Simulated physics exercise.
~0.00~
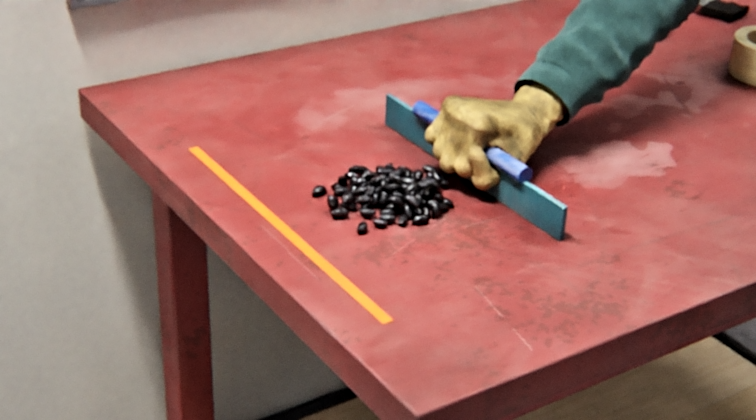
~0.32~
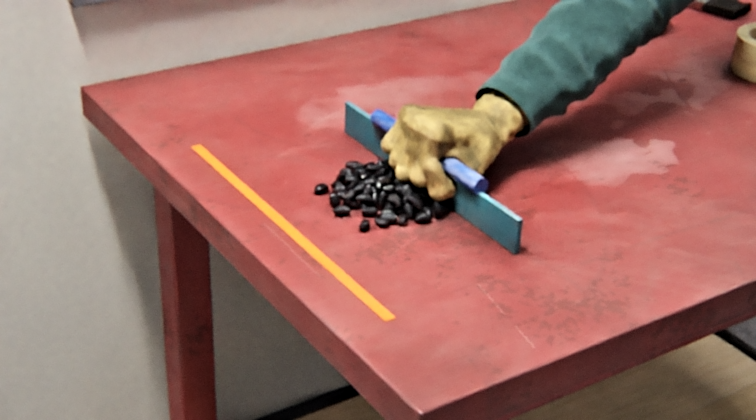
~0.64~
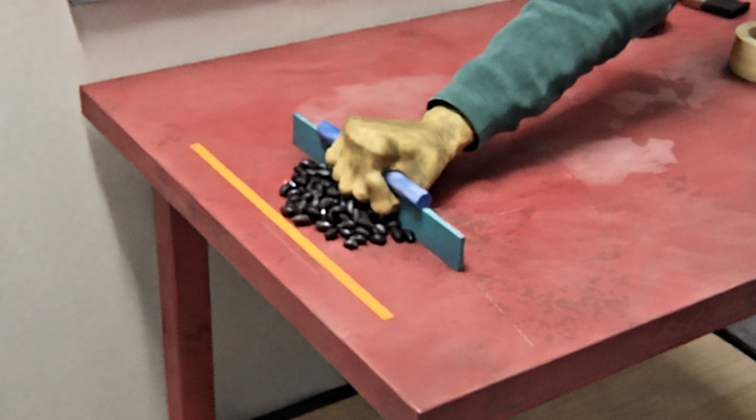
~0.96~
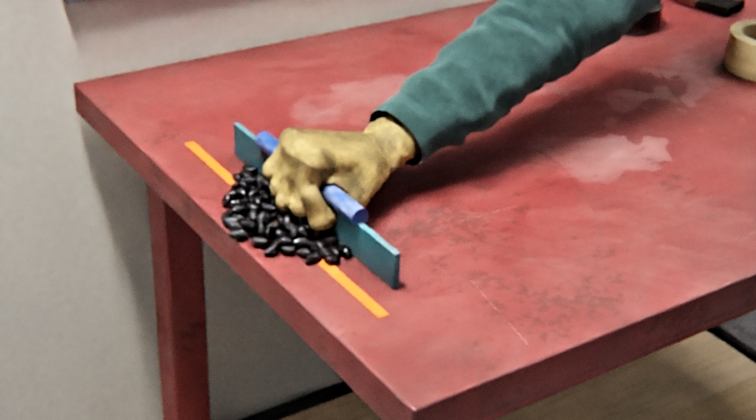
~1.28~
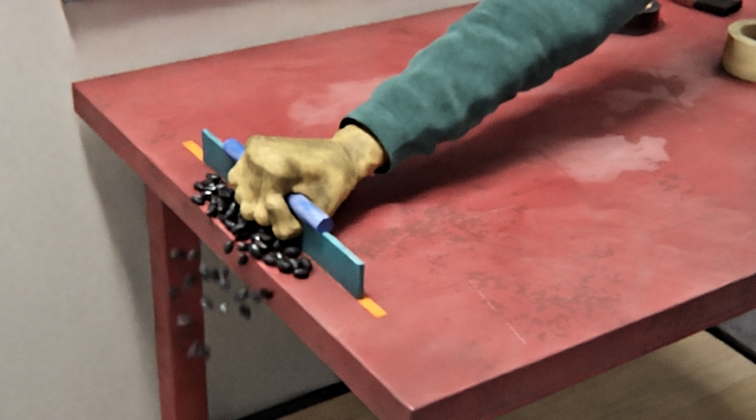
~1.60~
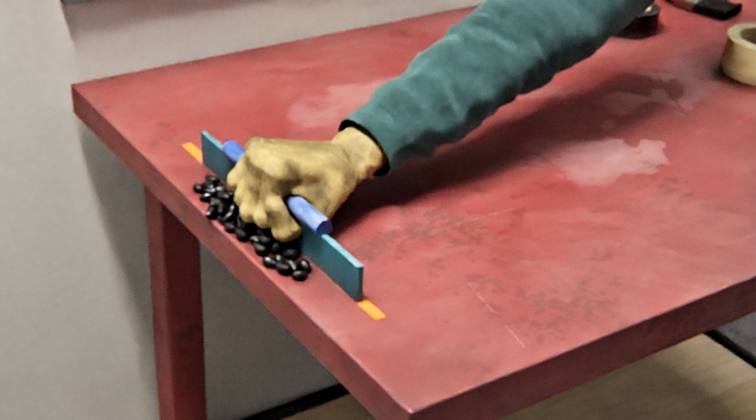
On a worn red tabletop, a gloved hand pushes a teal scraper with a blue handle leftward, sweeping a heap of small glossy black pieces toward the edge; some tumble off, and the scraper stops at the orange tape with the remaining pieces resting along the edge.
